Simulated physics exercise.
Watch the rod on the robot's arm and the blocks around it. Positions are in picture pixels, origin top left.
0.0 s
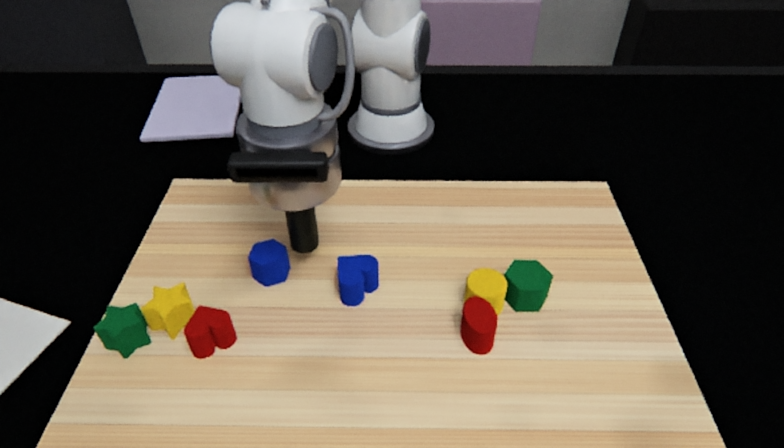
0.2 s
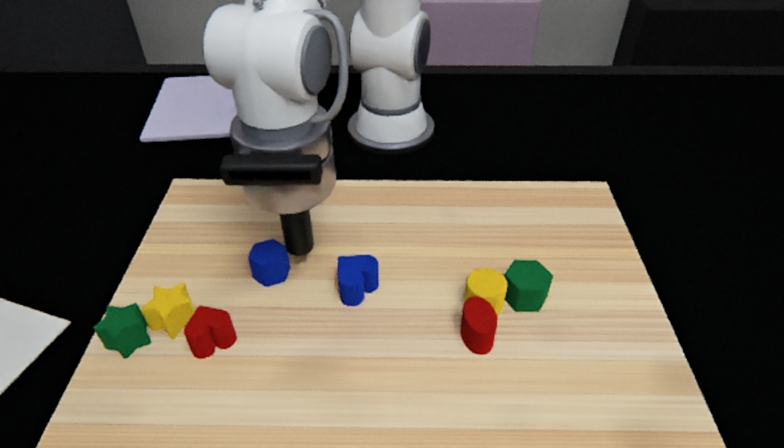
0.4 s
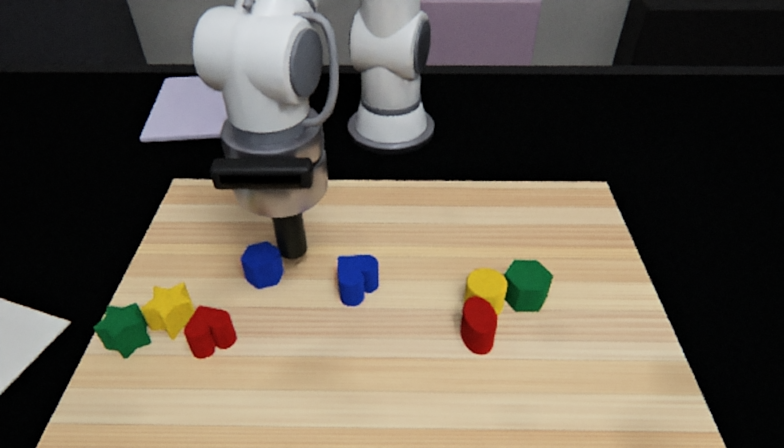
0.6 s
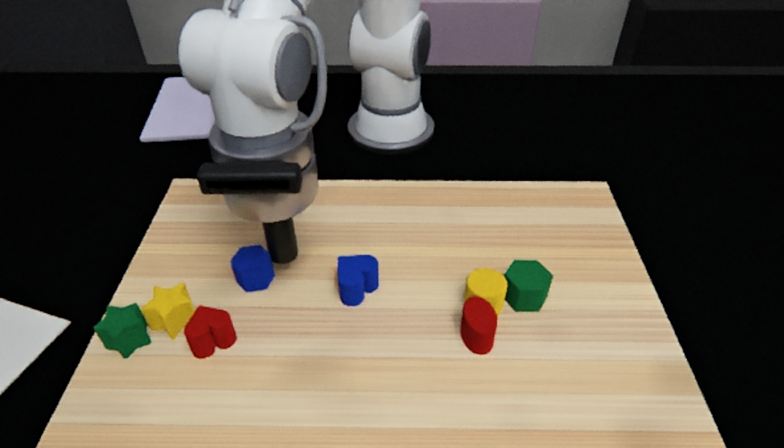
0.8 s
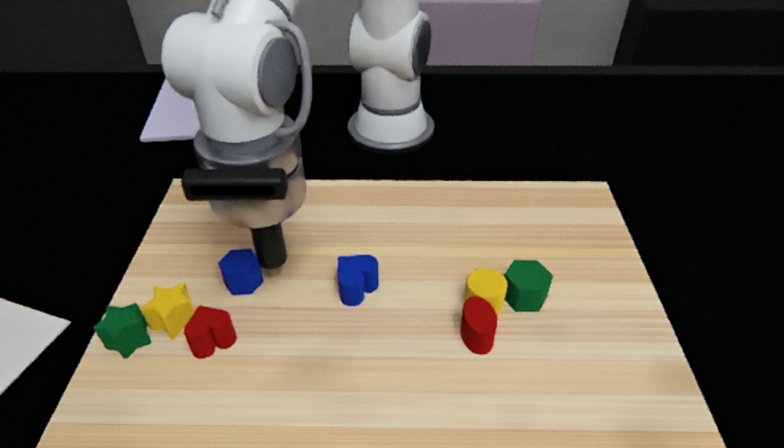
On a light wooden board with scattered coloured blocks, a white robot arm lowers its dark rod beside the blue hexagonal block, then nudges it a short way left while the other blocks stay still.
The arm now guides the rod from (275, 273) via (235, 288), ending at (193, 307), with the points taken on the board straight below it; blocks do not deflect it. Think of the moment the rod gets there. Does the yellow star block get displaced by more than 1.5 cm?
Yes - that is the case.
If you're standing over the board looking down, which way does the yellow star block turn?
It spins anti-clockwise.
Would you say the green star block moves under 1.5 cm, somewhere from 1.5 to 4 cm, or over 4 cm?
My answer is that it shifts under 1.5 cm.
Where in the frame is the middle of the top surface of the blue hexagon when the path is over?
So, by the moment the path ends, you'll find the top centre of the blue hexagon at (162, 271).
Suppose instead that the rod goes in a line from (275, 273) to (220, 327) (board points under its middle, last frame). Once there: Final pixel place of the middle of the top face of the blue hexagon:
It is at (208, 274).
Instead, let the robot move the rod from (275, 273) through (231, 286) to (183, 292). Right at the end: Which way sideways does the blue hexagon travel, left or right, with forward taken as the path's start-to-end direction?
It will end up to the right.
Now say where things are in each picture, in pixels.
Lower end of the rod (305, 244), tops of blocks, green star block (118, 318), yellow star block (167, 299), red heart block (206, 320), blue hexagon (267, 251), in the first picture.
Rod (300, 246), blocks as before, in the second picture.
Rod (293, 250), blue hexagon (260, 254), in the third picture.
Rod (284, 254), blue hexagon (250, 257), in the fourth picture.
Rod (273, 259), green star block (118, 318), yellow star block (167, 299), red heart block (206, 320), blue hexagon (238, 260), in the fifth picture.
What follows on the original path. Halfway along, rod (229, 275); yellow star block (164, 300); blue hexagon (193, 271), turned 30° clockwise.
At the end, rod (188, 293); green star block (112, 324); yellow star block (149, 299), turned 65° anticlockwise; red heart block not moved; blue hexagon (162, 271), turned 55° clockwise.
